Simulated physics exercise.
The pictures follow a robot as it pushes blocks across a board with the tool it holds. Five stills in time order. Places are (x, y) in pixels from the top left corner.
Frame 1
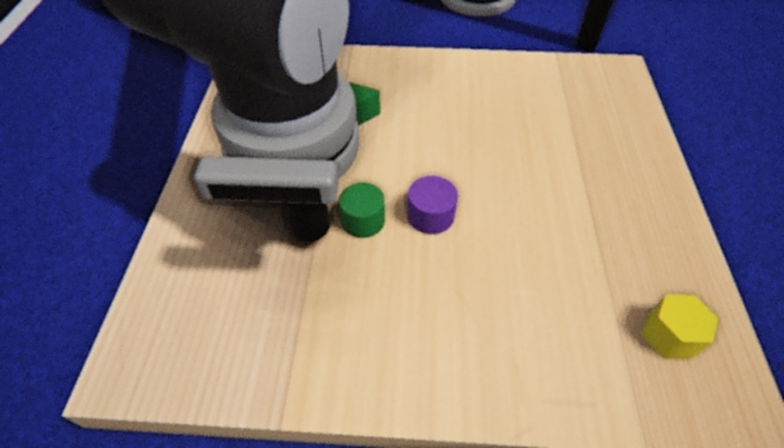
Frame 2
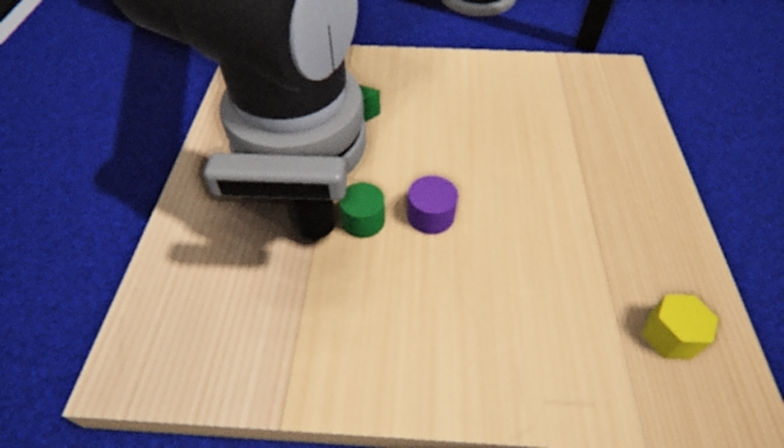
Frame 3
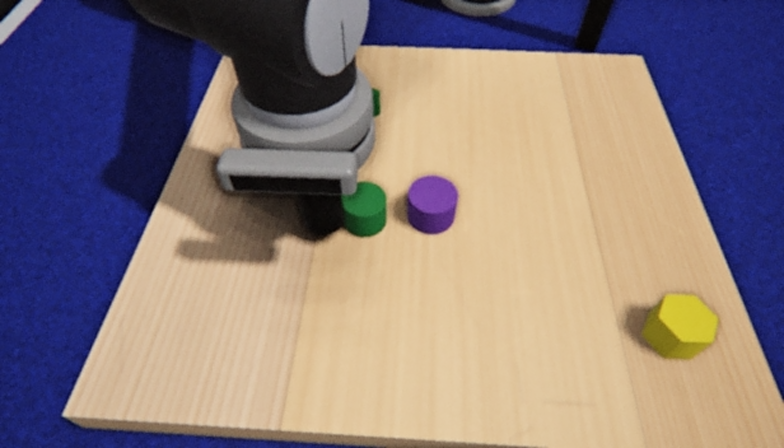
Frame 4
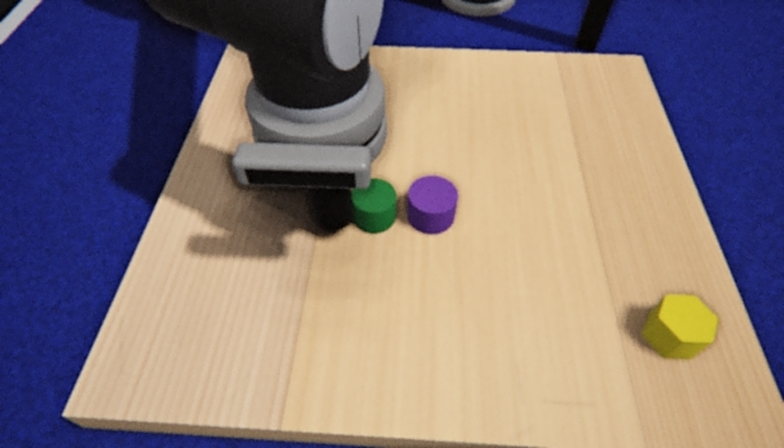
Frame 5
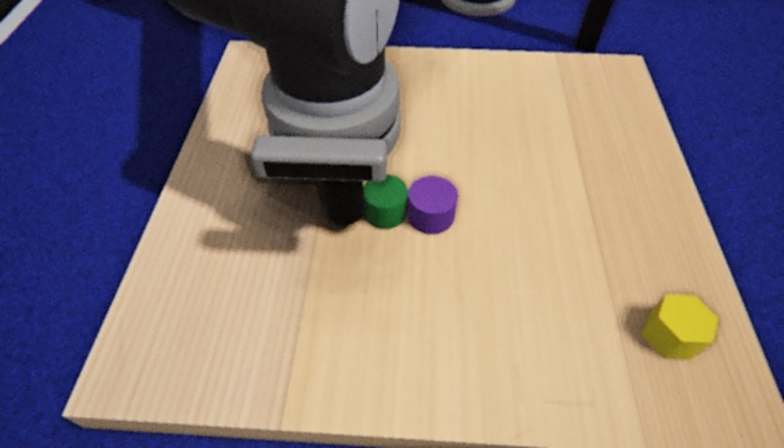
The video shows a robot arm over a wooden board with green, purple and yellow blocks; it moves slightly right, meets the green cylinder and pushes it a short way toward the purple cylinder, which stays in place.
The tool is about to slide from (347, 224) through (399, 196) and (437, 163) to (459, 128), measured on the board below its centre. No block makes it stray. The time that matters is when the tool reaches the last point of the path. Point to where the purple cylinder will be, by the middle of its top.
It will likely be found at (474, 189).
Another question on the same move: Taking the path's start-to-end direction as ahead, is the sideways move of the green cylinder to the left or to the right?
The right.
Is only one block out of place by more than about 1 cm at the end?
I'd say no.
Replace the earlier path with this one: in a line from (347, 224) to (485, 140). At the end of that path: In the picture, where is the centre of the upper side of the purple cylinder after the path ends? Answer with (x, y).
Its top centre lands on (472, 191).
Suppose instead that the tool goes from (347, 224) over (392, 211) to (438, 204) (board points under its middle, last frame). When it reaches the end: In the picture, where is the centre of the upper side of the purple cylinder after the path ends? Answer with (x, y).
Answer: (485, 187).
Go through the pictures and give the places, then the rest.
In the first frame, tool's lower end at (311, 226); green cylinder at (362, 199); purple cylinder at (433, 193).
In the second frame, tool at (316, 224); blocks still.
In the third frame, tool at (324, 220); blocks still.
In the fourth frame, tool at (334, 216); green cylinder at (373, 194).
In the fifth frame, tool at (346, 210); green cylinder at (385, 190); purple cylinder at (433, 193).
The first path, step by step. One third of the way, tool at (400, 182); green cylinder at (438, 164); purple cylinder at (473, 189).
Two thirds of the way, tool at (439, 149); green cylinder at (478, 147); purple cylinder at (474, 189).
At the end, tool at (461, 114); green cylinder at (481, 145); purple cylinder at (474, 189).
